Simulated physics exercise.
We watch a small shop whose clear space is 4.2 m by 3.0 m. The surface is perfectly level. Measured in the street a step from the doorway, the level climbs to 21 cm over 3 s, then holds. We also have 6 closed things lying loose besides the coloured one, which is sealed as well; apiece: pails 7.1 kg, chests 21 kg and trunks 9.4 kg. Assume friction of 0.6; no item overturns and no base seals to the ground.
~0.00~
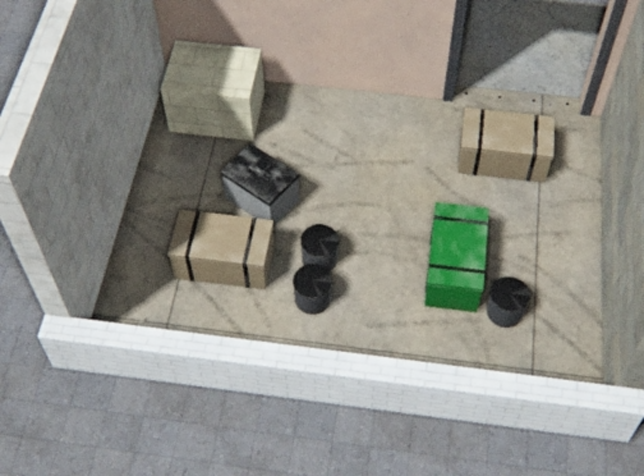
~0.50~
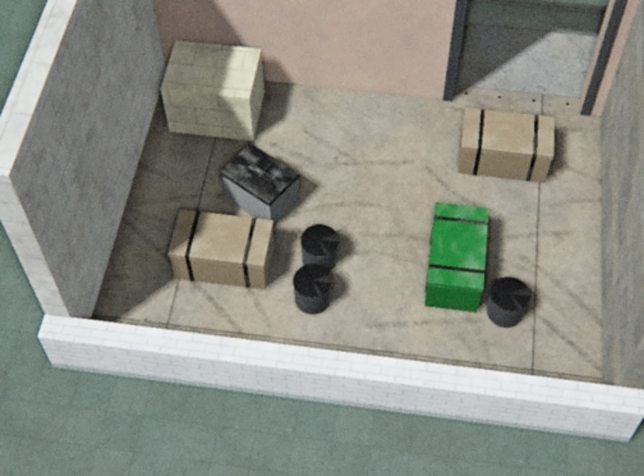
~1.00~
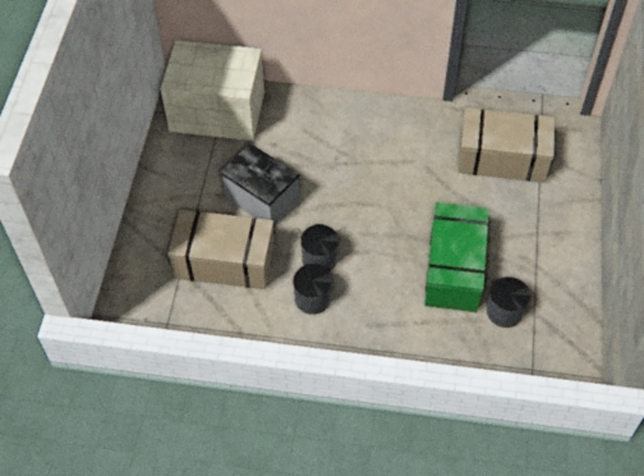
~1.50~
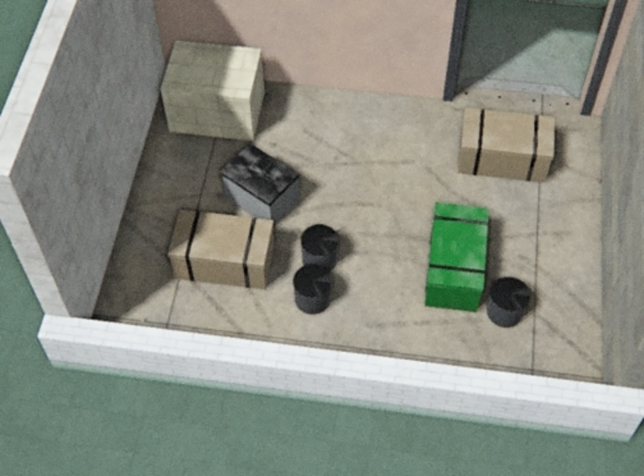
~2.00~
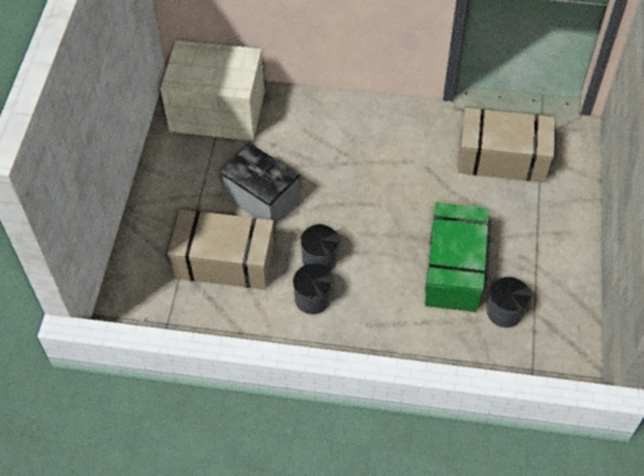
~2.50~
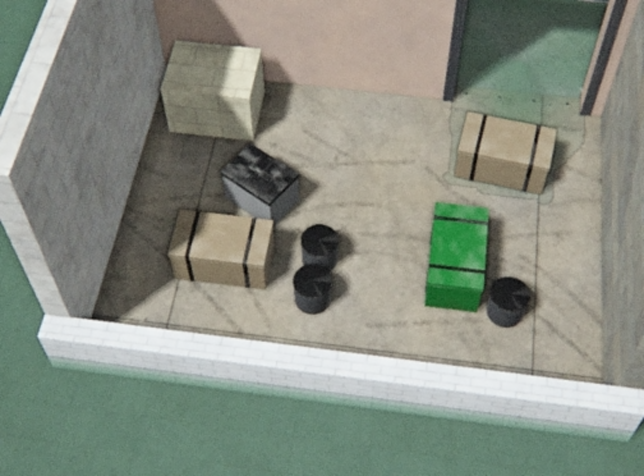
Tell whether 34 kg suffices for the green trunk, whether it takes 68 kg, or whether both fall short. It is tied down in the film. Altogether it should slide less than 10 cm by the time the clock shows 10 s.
It takes 68 kg.
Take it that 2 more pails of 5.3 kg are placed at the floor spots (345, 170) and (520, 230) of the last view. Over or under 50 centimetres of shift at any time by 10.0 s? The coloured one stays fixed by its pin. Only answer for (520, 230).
Answer: It goes farther than that.
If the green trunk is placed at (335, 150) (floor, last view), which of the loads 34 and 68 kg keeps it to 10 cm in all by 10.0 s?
So both weights work.
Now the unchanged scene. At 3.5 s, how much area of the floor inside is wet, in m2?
The covered patch comes to about 3.5 m2.
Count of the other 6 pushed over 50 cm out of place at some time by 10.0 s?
It works out to 5.
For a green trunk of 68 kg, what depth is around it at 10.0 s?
About 11 cm.
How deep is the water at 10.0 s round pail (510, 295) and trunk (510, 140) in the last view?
Roughly 9 and 9 cm.
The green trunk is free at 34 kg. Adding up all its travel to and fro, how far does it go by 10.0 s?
It would cover some 200 cm all told.
After 3.5 s the green trunk would be 0 cm from its start with 34 kg and 0 cm from its start with 68 kg; 2 cm of water round it then.
After 4.5 s the green trunk would be 0 cm from its start with 34 kg and 0 cm from its start with 68 kg; 6 cm of water round it then.
After 7.0 s the green trunk would be 10 cm from its start with 34 kg and 0 cm from its start with 68 kg; 9 cm of water round it then.
After 10.0 s the green trunk would be 170 cm from its start with 34 kg and 0 cm from its start with 68 kg; 11 cm of water round it then.
